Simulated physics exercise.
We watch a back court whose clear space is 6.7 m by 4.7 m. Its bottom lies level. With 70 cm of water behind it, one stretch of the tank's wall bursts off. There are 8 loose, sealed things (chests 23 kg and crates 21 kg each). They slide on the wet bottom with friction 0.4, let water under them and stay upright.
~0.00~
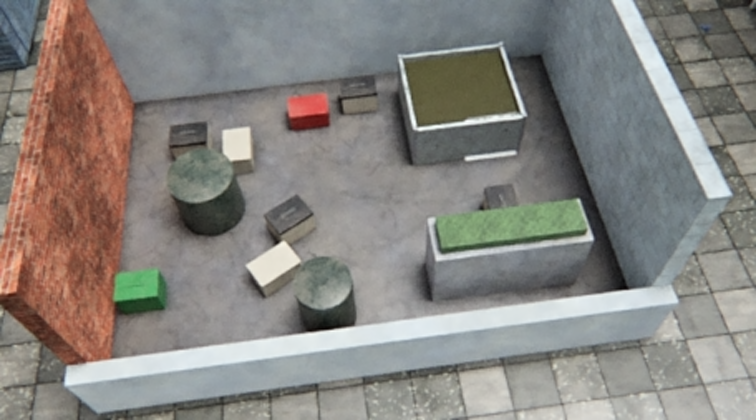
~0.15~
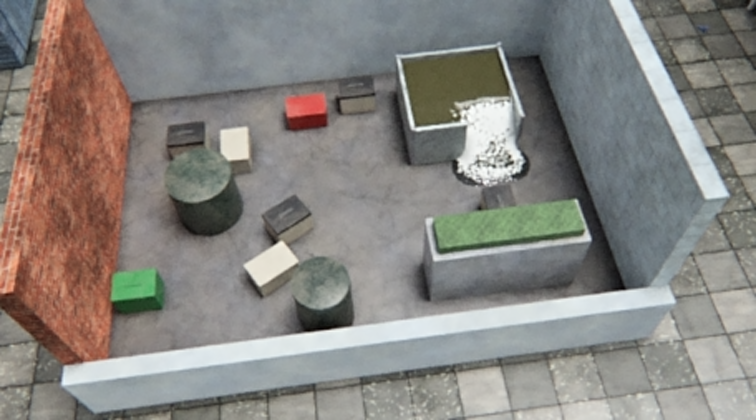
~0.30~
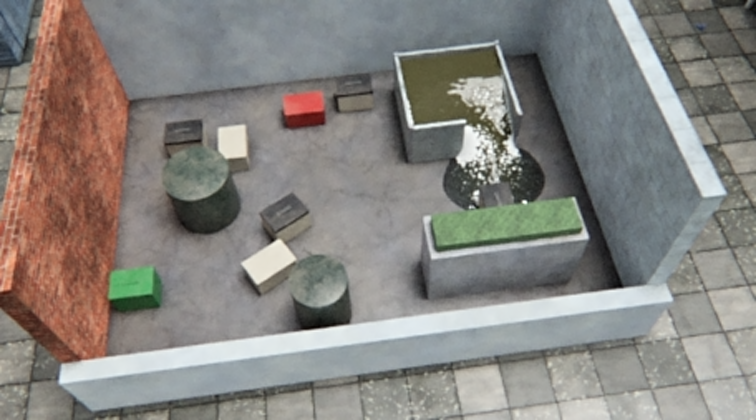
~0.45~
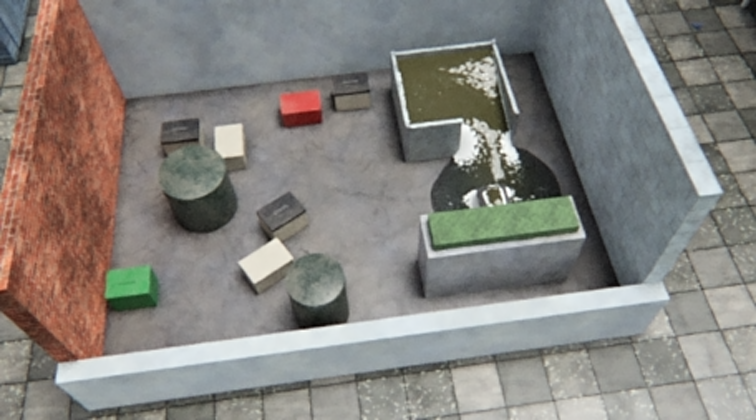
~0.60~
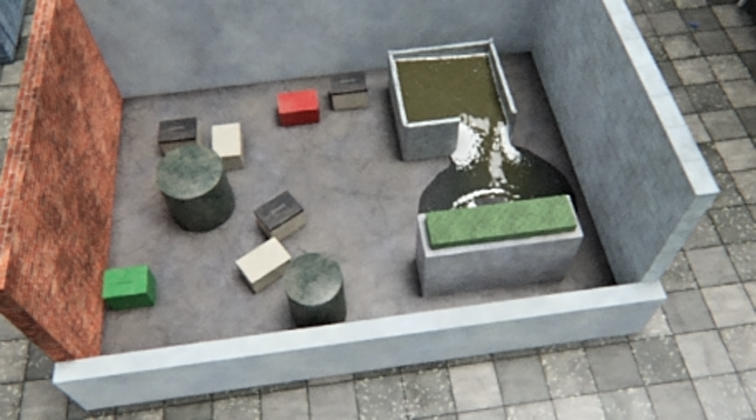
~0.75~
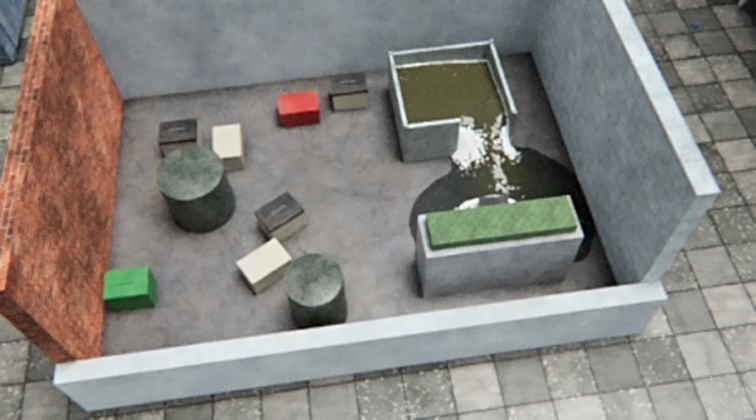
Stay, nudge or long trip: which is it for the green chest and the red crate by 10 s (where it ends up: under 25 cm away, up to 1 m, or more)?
Green chest holds its place, red crate stays put.
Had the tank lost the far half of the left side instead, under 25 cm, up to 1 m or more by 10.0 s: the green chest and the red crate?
Then the green chest travels far, the red crate ends far away.
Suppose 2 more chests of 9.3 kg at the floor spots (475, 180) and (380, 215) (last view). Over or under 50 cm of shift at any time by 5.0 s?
In turn: Over, more.
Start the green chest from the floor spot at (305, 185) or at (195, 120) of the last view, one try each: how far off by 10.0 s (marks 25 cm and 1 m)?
In turn: It stays put; it holds its place.
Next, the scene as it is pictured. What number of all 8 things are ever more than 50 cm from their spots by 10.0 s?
That makes 1.
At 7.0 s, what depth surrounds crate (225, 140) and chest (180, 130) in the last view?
Roughly 3 and 1 cm.
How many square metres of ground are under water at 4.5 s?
Some 22 m2.
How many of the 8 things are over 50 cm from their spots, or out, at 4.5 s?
I count 1.
After 2.0 s the green chest is near (126, 282), 0.0 m from its start, aground; the red crate is near (298, 102), 0.0 m from its start, aground; 1 afloat.
After 4.5 s the green chest is near (126, 282), 0.0 m from its start, aground; the red crate is near (298, 102), 0.0 m from its start, aground; 0 afloat.
After 7.0 s the green chest is near (126, 282), 0.0 m from its start, aground; the red crate is near (298, 102), 0.0 m from its start, aground; 0 afloat.
After 10.0 s the green chest is near (126, 282), 0.0 m from its start, aground; the red crate is near (298, 102), 0.0 m from its start, aground; 0 afloat.
